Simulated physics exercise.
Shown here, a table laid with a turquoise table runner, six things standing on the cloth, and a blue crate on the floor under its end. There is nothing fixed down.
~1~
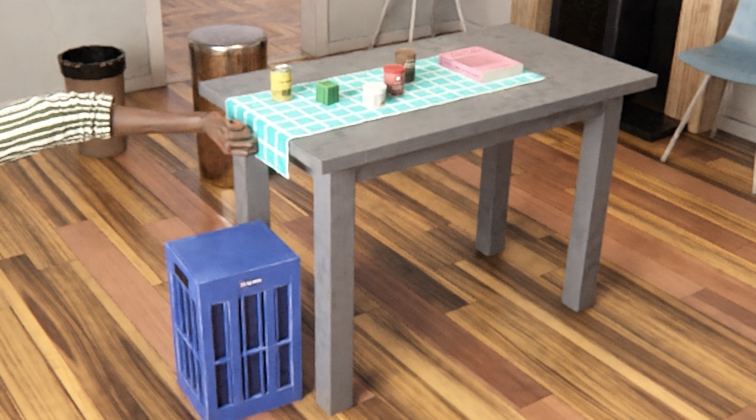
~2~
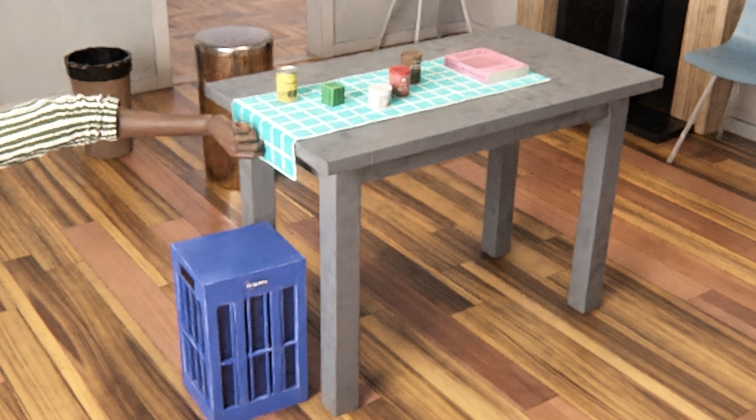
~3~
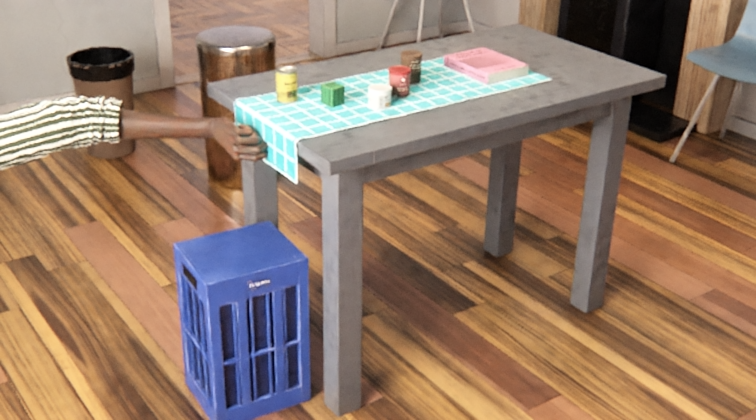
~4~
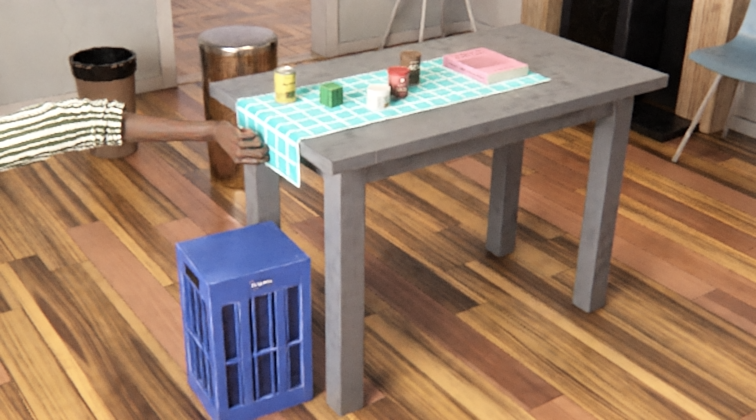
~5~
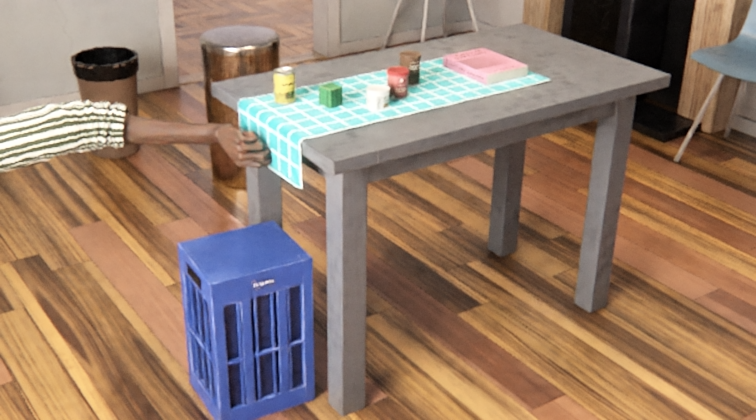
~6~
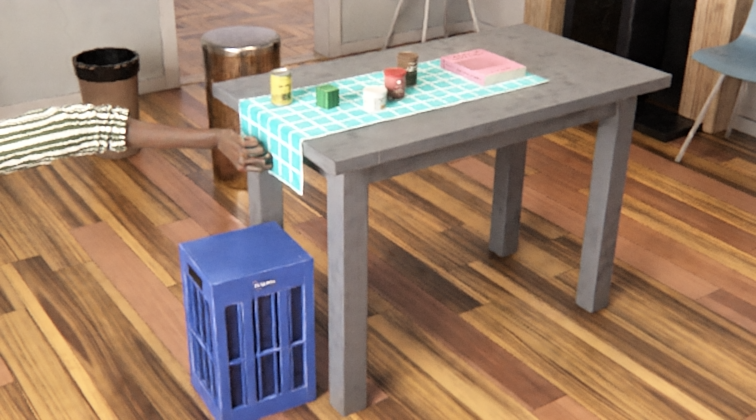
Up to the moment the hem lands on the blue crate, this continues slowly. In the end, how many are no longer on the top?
It drops two things over the edge.
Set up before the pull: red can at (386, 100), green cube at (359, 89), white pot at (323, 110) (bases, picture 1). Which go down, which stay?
My call: The red can hangs on; the green cube hangs on; the white pot takes a tumble.
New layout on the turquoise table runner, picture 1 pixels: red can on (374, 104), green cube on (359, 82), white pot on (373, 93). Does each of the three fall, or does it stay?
Here's how it goes: The red can remains in place, the green cube remains in place and the white pot remains in place.
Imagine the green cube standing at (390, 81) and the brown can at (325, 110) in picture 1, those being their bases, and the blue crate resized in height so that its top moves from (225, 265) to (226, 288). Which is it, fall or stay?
The green cube stays aboard, and the brown can does not stay aboard.
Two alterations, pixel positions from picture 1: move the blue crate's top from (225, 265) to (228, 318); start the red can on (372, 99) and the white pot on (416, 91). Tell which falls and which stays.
Result: Red can gone, white pot still there.
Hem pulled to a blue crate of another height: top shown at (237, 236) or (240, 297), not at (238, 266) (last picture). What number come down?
That would make 1 and 3.
A little later, hem near (271, 220); yellow can gone.
Next, hem on the crate; yellow can and green cube gone.
When it is over, hem on the crate; yellow can and green cube gone. It carries off two.
